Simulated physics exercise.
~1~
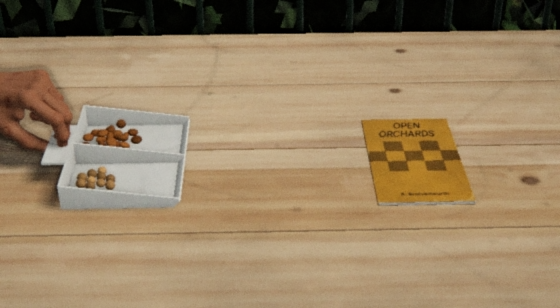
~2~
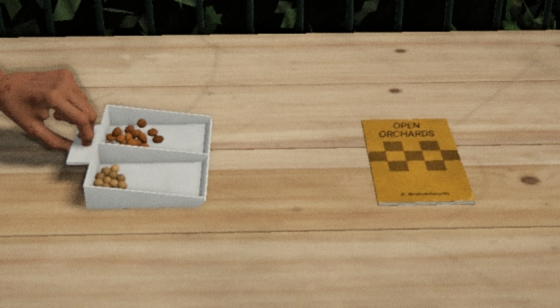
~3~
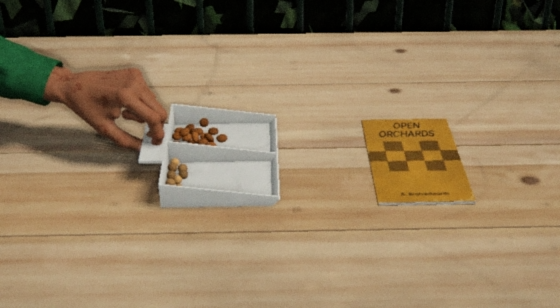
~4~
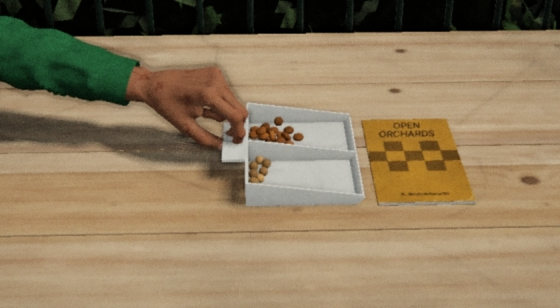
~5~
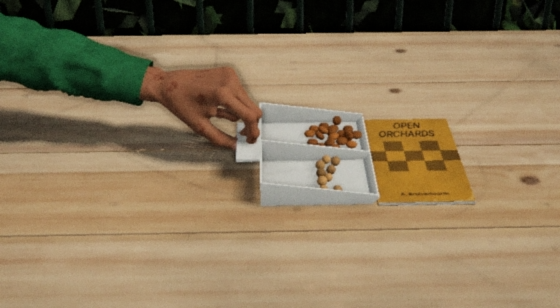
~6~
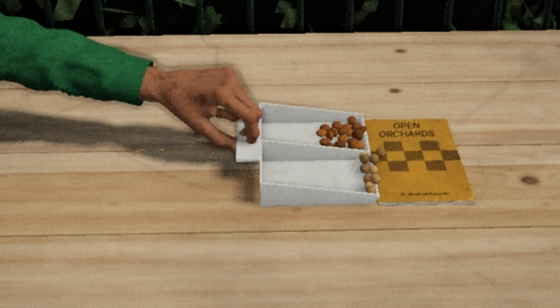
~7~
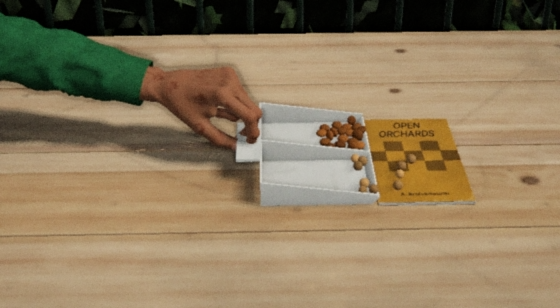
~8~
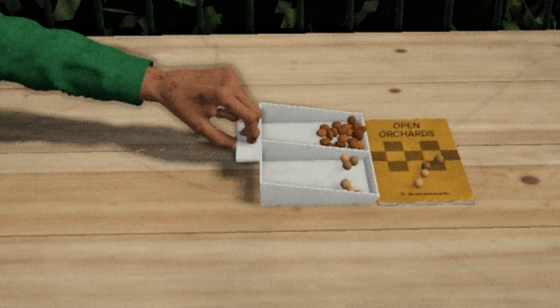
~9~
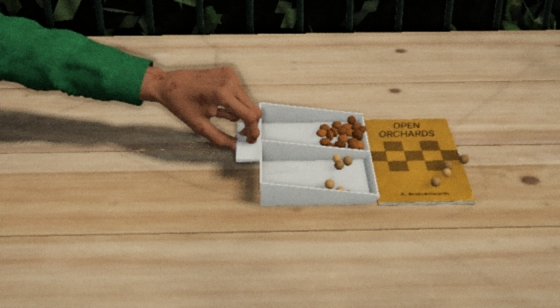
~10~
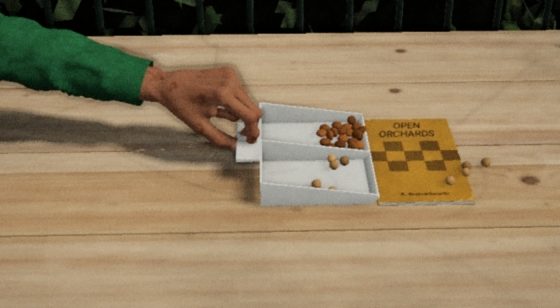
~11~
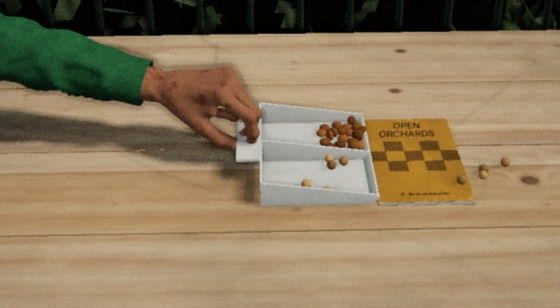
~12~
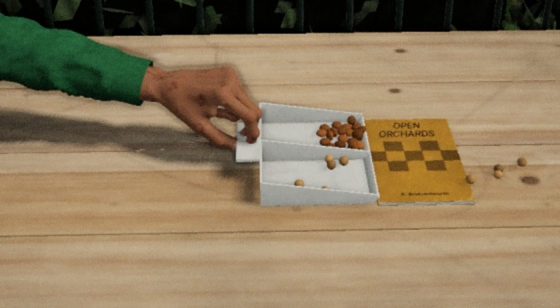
We see a hand push a divided white tray of small round nuts rightward along a wooden table until it stops against a thin yellow book; the nuts slide forward, and a few from the front section roll over the book onto the table while the back ones stay inside.
